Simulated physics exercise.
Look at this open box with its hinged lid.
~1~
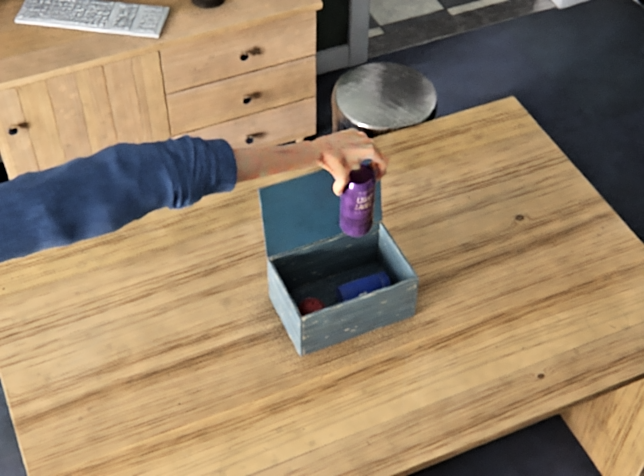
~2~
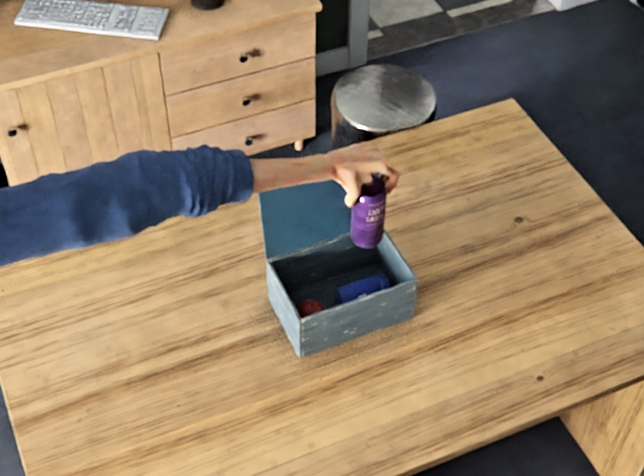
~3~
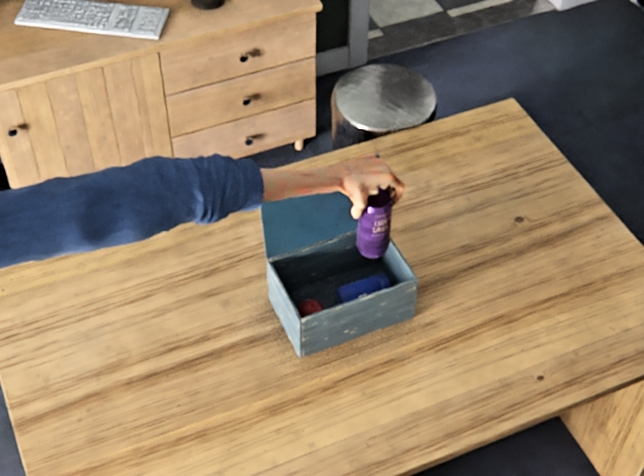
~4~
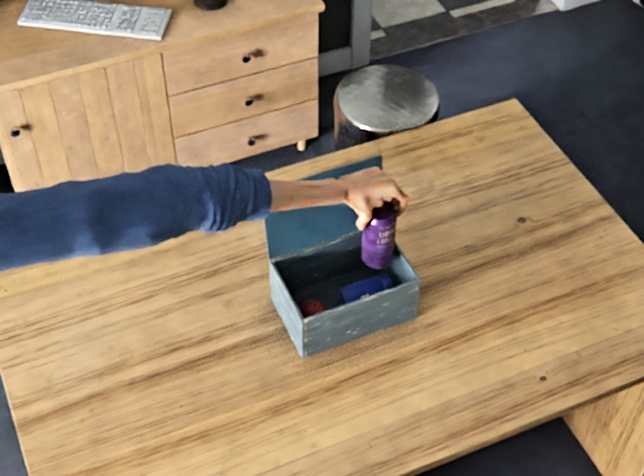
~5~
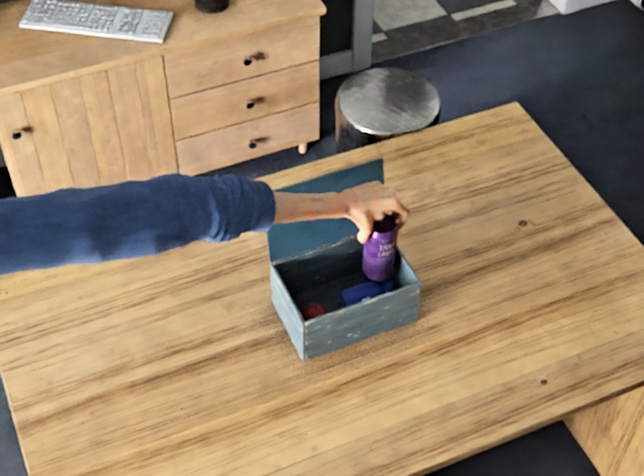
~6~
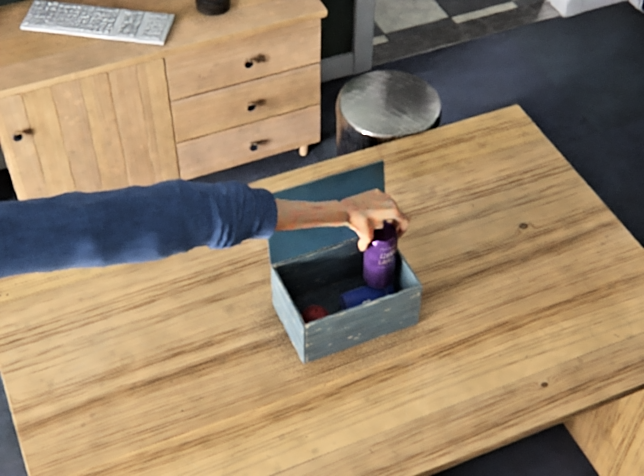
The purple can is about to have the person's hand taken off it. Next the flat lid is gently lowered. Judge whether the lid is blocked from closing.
Judgement: Blocked.
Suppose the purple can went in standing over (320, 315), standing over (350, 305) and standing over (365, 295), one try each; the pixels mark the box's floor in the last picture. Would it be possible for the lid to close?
Going in order, the lid comes down all the way, then is left partly open, then is left partly open.
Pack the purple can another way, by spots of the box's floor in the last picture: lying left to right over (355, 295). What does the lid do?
Result: Lid shut.
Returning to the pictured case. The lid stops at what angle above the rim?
Measured angle - around 75°.
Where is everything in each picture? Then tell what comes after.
Still above its spot; purple can (357, 202), in the first frame.
Still above its spot; purple can (368, 213), in the second frame.
Still above its spot; purple can (375, 224), in the third frame.
Still above its spot; purple can (379, 235), in the fourth frame.
Still above its spot; purple can (380, 248), in the fifth frame.
Put in, still held; purple can (380, 256), in the sixth frame.
Then, 0.50 s on from there, purple can turned 33° from how it was put near (380, 265); blue shaker shifted about its own width.
Then, 1.60 s on from there, lid 89° above the rim; purple can turned 33° from how it was put near (381, 266); blue shaker shifted about its own width.
Then, 3.40 s on from there, lid 78° above the rim; purple can turned 32° from how it was put near (383, 266); blue shaker shifted about its own width.
In the end, lid 75° above the rim; moved from the start, blue shaker; left askew, purple can; red apple unmoved. At the end, from the last picture's camera, purple can near (384, 267).
